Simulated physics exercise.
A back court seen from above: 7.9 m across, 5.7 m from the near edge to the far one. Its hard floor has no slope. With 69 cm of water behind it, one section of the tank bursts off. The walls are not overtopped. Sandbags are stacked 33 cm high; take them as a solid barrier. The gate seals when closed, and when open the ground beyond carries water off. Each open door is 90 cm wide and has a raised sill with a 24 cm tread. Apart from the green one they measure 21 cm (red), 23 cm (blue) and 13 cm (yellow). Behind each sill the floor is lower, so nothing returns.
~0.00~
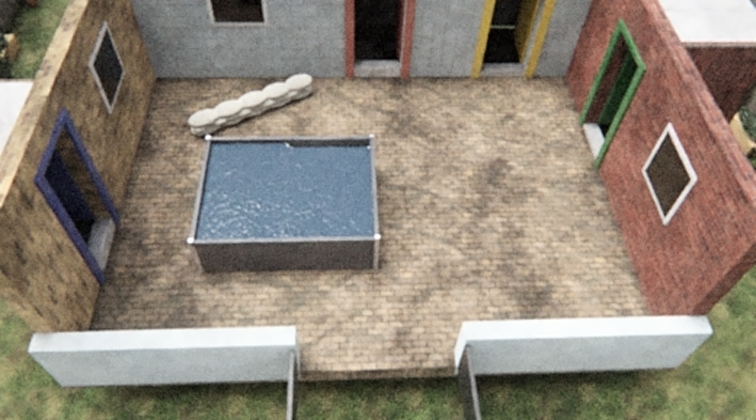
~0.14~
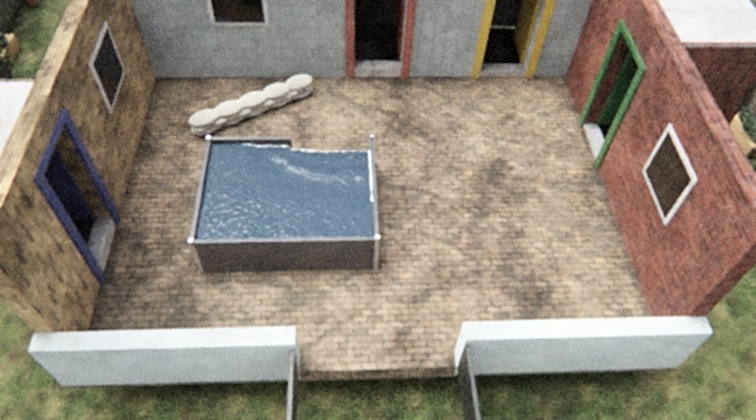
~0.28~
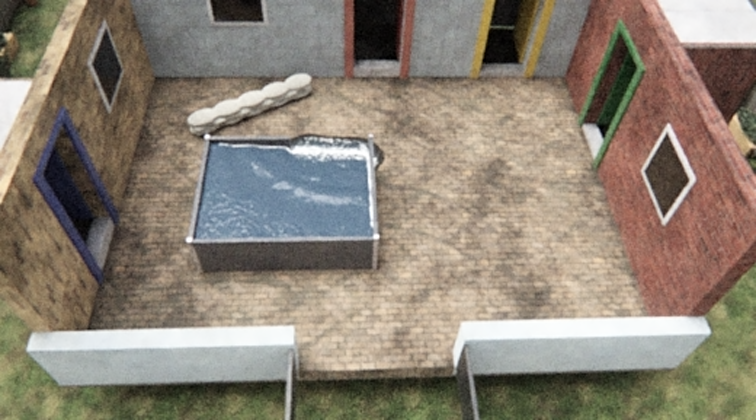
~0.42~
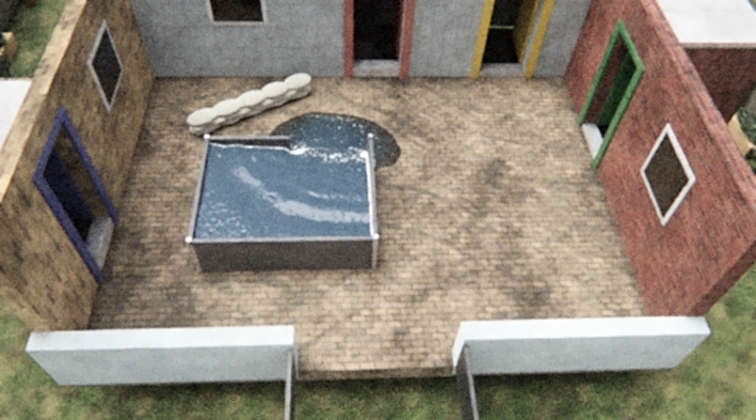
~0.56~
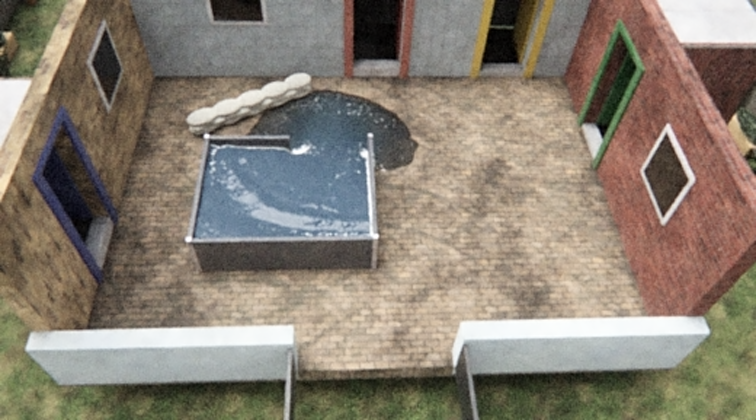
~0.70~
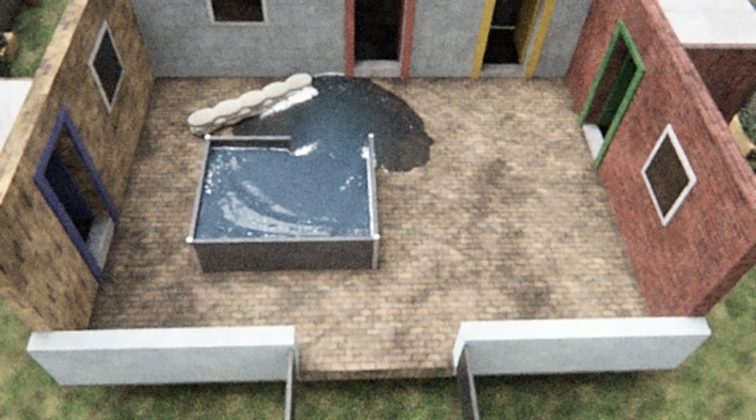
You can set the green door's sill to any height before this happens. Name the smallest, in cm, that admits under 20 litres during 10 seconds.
Close to 13.5 cm is just enough.
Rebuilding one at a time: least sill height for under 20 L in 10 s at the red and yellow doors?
Roughly 30 cm at red and 10.5 cm at yellow.
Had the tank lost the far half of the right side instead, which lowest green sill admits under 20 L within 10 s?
Then roughly 19 cm.
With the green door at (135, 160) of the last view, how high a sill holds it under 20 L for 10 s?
Roughly 6.5 cm.
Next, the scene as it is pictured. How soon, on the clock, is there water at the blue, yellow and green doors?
Arrival: Blue 3.6 s, yellow 1.8 s, green 2.8 s.
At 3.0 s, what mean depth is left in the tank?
Some 31 cm.
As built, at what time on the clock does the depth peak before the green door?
At about 3.6 s.
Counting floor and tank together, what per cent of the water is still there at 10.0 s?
Roughly 92 in a hundred.
After 1.4 s water covers 20 % of the floor, deepest (46 cm) near (337, 81); it has not reached the green door.
After 3.0 s water covers 40 % of the floor, deepest (35 cm) near (559, 81); 11 cm at the green door, 0 litres in over its 9 cm sill.
After 10.0 s water covers 95 % of the floor, deepest (12 cm) near (258, 355); 9 cm at the green door, 77 litres in over its 9 cm sill.
At the green door as built, the water arrived by 2.8 s and peaked near 17 cm at 3.6 s.
With a sill of 11.5 cm, 40 litres would have come in within the 10 s; with 16 cm, 6 litres. So under 20 litres takes about 13.5 cm.
